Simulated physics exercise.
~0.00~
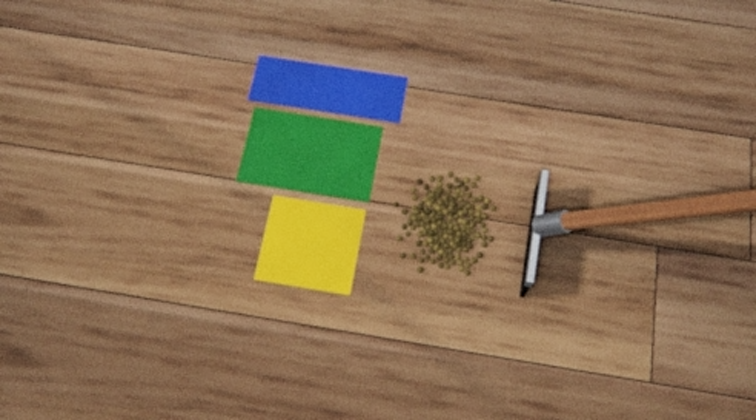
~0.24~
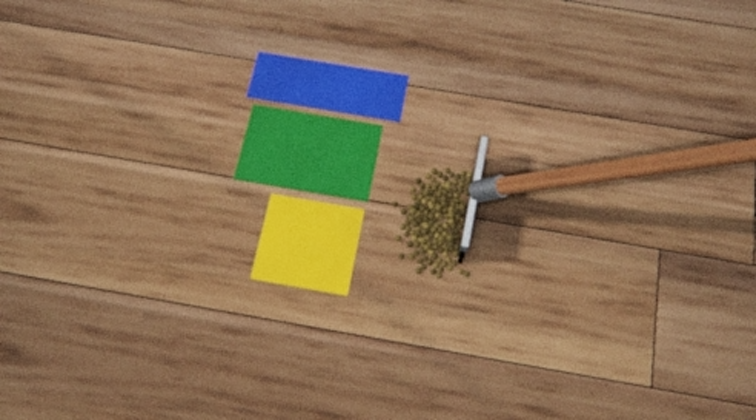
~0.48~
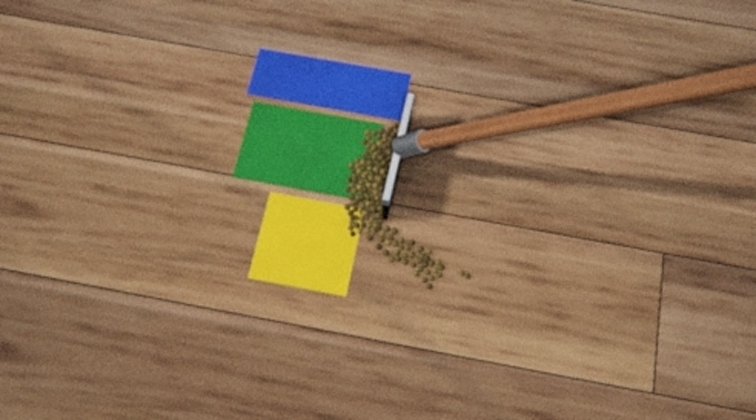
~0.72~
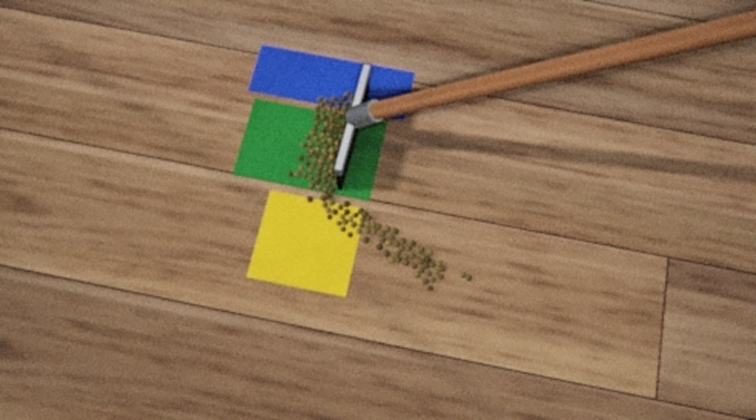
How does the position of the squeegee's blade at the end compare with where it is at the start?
At the start the blade is on the bare floor to the right of the pile and the mats. By the end it is farther left and higher up, lying across the green and blue mats.
On a wooden plank floor, a long-handled squeegee moves left and upward into a pile of small greenish-brown pieces, pushing many of them onto a green mat, while others trail over a corner of the yellow mat and the bare floor, and the blade ends across the green and blue mats.
